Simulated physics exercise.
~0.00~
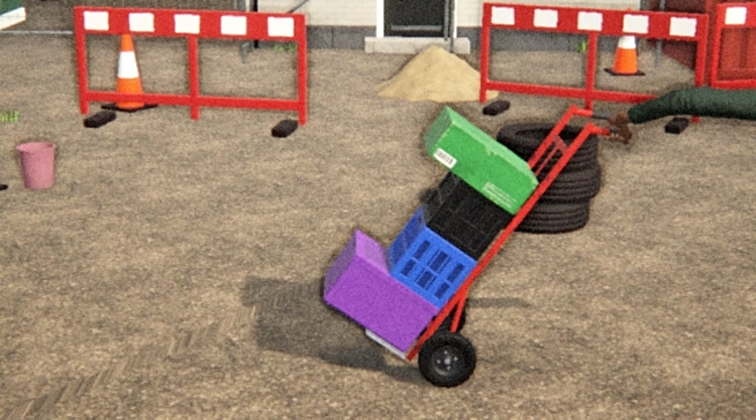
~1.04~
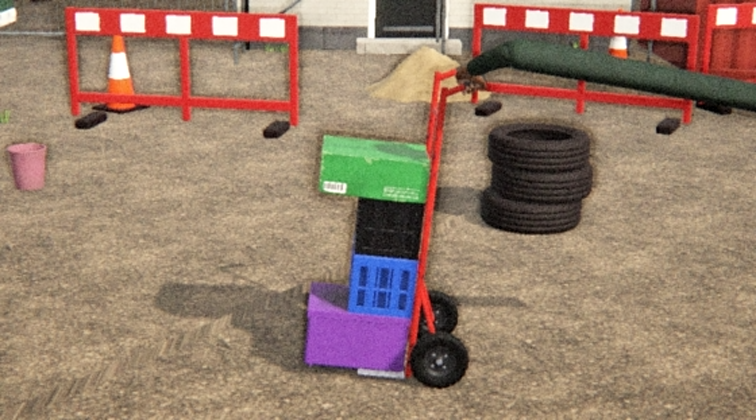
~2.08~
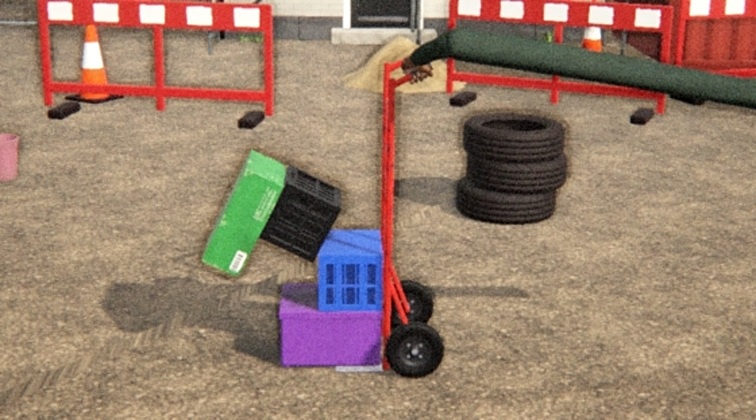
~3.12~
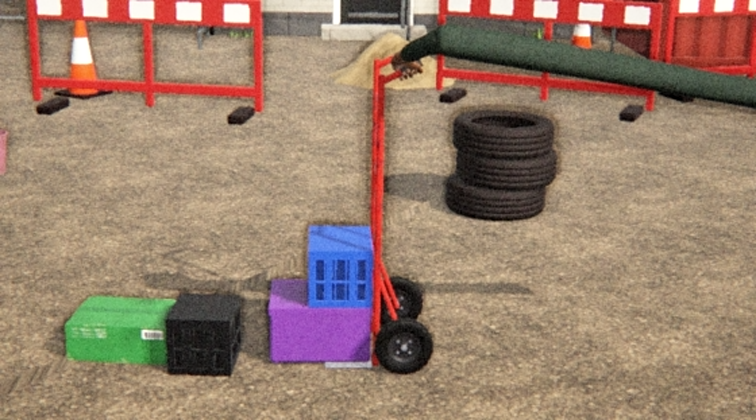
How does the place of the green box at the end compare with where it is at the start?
At the start the green box is on top of the stack on the leaning hand truck. By the end it is on the ground at the far left, just beyond the black crate and well away from the truck.
